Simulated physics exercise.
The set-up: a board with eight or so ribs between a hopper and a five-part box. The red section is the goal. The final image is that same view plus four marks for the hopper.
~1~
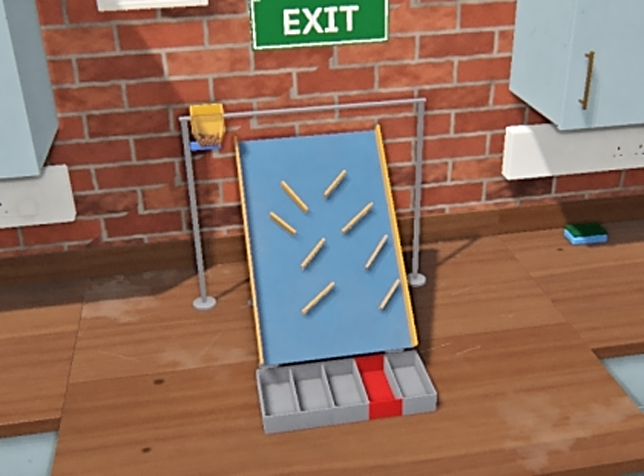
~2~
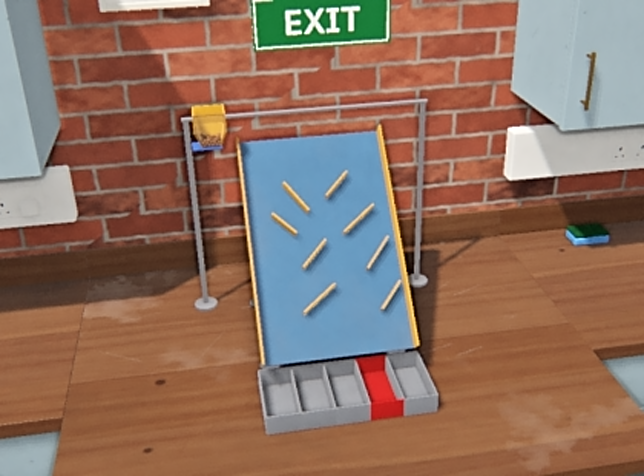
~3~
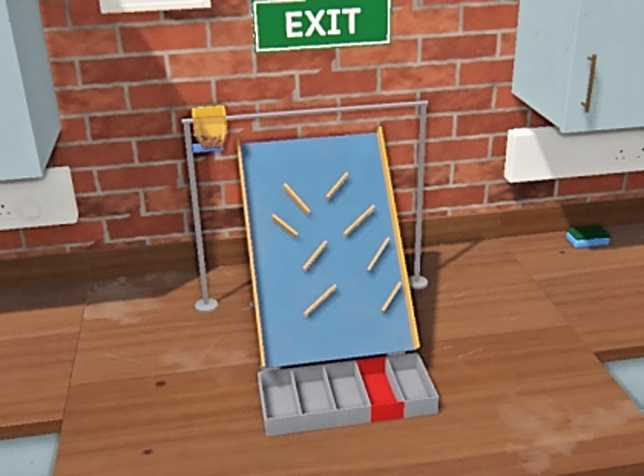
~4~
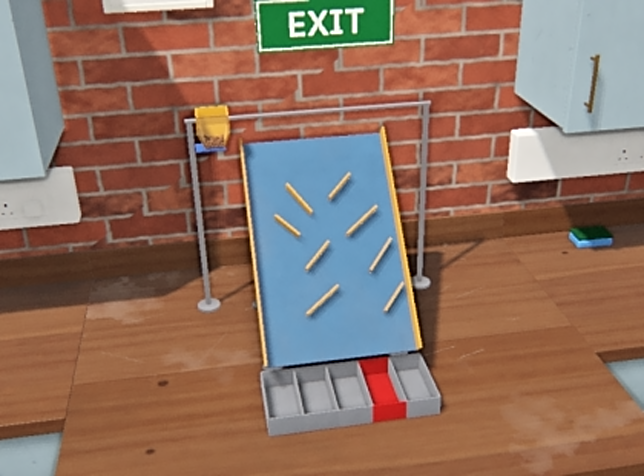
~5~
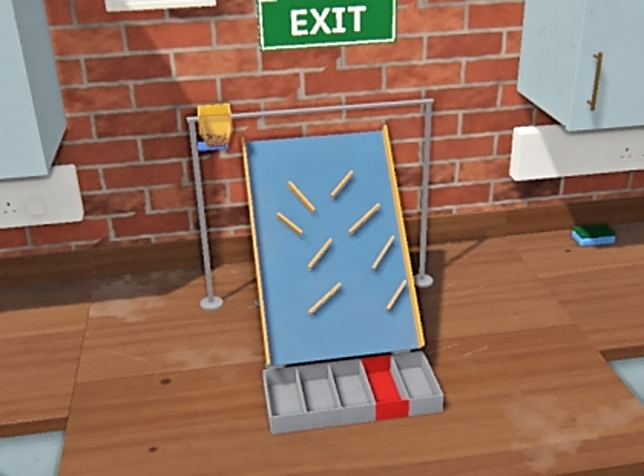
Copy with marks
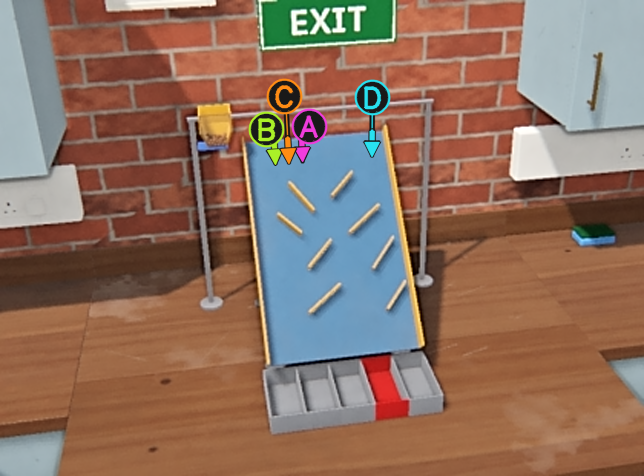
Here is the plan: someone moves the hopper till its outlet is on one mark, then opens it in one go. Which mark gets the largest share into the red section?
Take A.
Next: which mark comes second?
The answer is C.
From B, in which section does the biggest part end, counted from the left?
It is the first one.
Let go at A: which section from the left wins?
The fourth from the left.
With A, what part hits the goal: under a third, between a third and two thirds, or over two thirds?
It is between a third and two thirds.
On the marked copy, mark A meets the board at (302, 156); mark B meets the board at (275, 159); mark C meets the board at (288, 158); mark D meets the board at (372, 151).
Choosing A, about a third in the red section, about half in other sections, a small part outside the box.
Choosing B, a small part in the red section, most in other sections, a small part outside the box.
Choosing C, about a quarter in the red section, about two thirds in other sections, a small part outside the box.
Choosing D, a small part in the red section, most in other sections, a stray few outside the box.
